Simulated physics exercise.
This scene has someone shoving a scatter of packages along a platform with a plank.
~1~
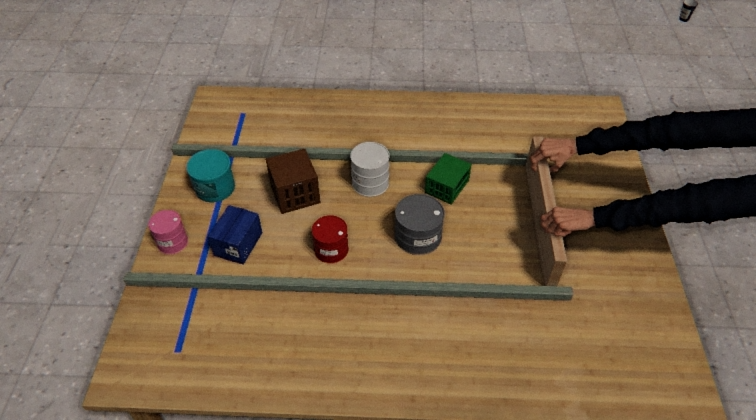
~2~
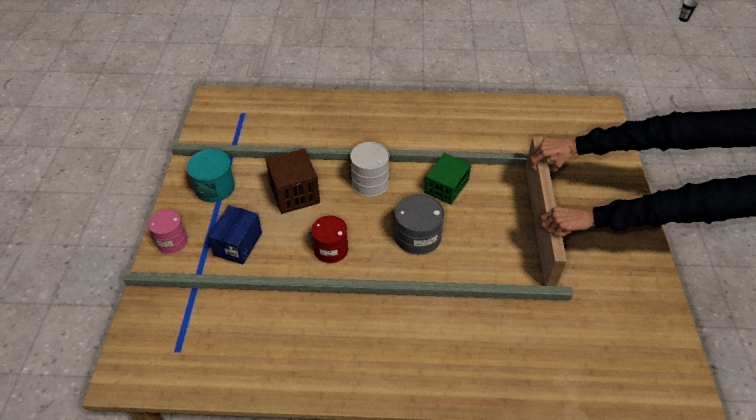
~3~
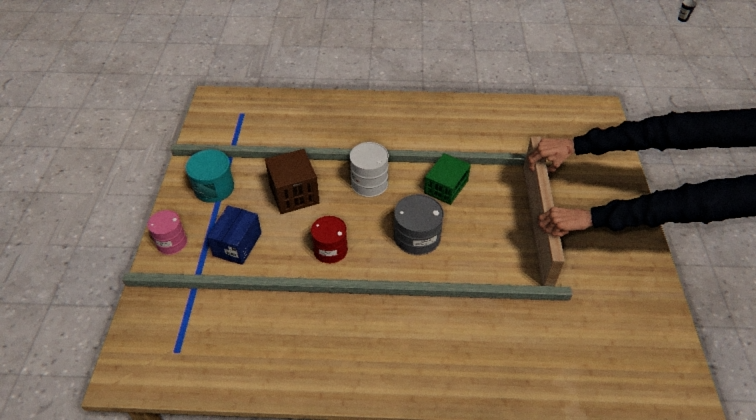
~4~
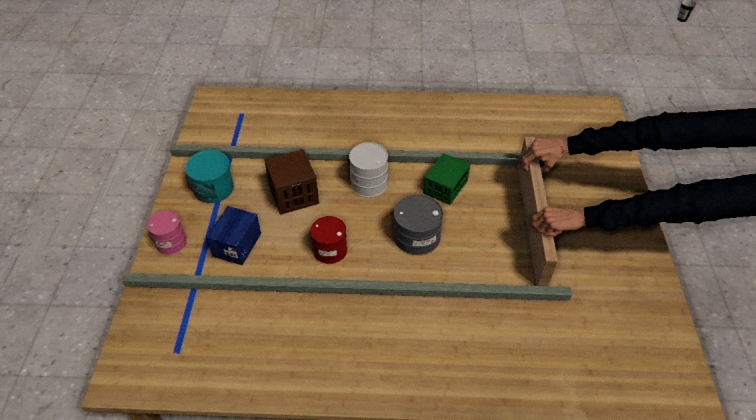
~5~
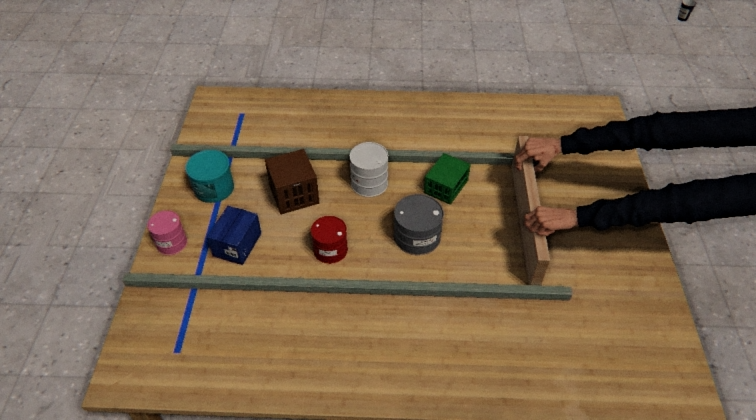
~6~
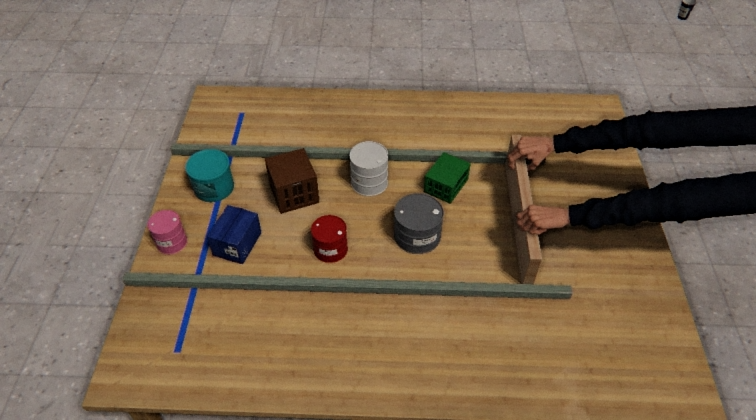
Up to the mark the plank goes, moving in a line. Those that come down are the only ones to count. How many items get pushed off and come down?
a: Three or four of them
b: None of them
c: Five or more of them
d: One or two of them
d, one or two of them.
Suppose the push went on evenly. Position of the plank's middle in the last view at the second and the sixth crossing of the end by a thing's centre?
First: Around (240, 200). Next: Around (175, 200).
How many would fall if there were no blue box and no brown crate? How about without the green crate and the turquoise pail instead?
You'd get 1 in the first case and 1 in the second one.
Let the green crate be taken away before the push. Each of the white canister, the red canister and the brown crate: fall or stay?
Result - white canister: Remains in place; red canister: Remains in place; brown crate: Remains in place.
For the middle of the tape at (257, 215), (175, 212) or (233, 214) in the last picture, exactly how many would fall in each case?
Try 1: 0; try 2: 5; try 3: 2.
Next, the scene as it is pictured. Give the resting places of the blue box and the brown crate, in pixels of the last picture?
The blue box at (141, 238), the brown crate at (153, 191).
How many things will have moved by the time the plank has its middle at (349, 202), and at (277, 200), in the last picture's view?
Counts: 5 / 7.
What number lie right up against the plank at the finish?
It adds up to 3.
A little later, none off yet; pink canister at rest near (168, 232); turquoise pail at rest near (211, 176); blue box at rest near (235, 234).
Next, none off yet; pink canister moving near (166, 232); turquoise pail shifted about its own width near (183, 173); blue box shifted about its own width near (202, 239).
When it is over, the number that fall off is one or two; down, turquoise pail and pink canister.
